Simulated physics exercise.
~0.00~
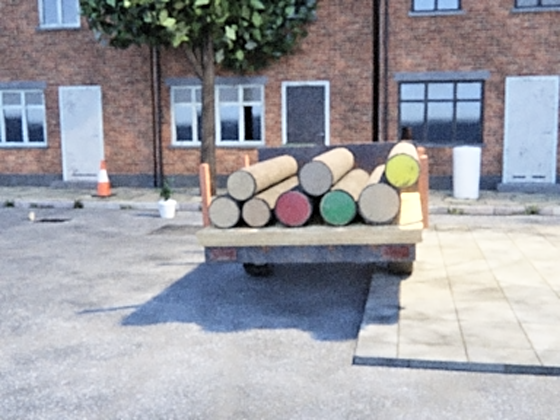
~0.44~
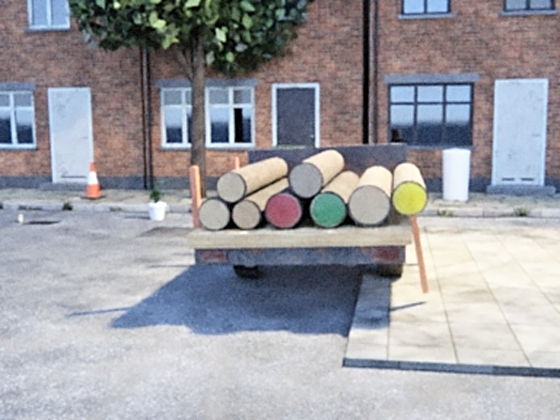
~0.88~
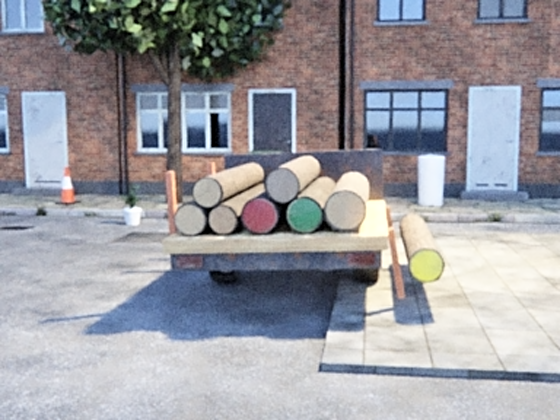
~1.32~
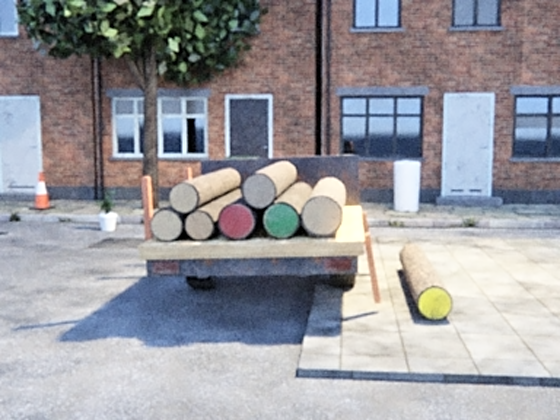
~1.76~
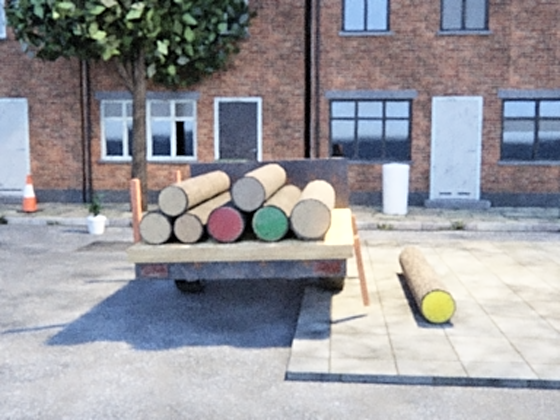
The clip shows a pile of logs on a low trailer outside brick houses as the right-hand posts swing down and the yellow-ended log drops off that side, coming to rest on the paving, while the red-ended, green-ended and other logs stay on the deck.
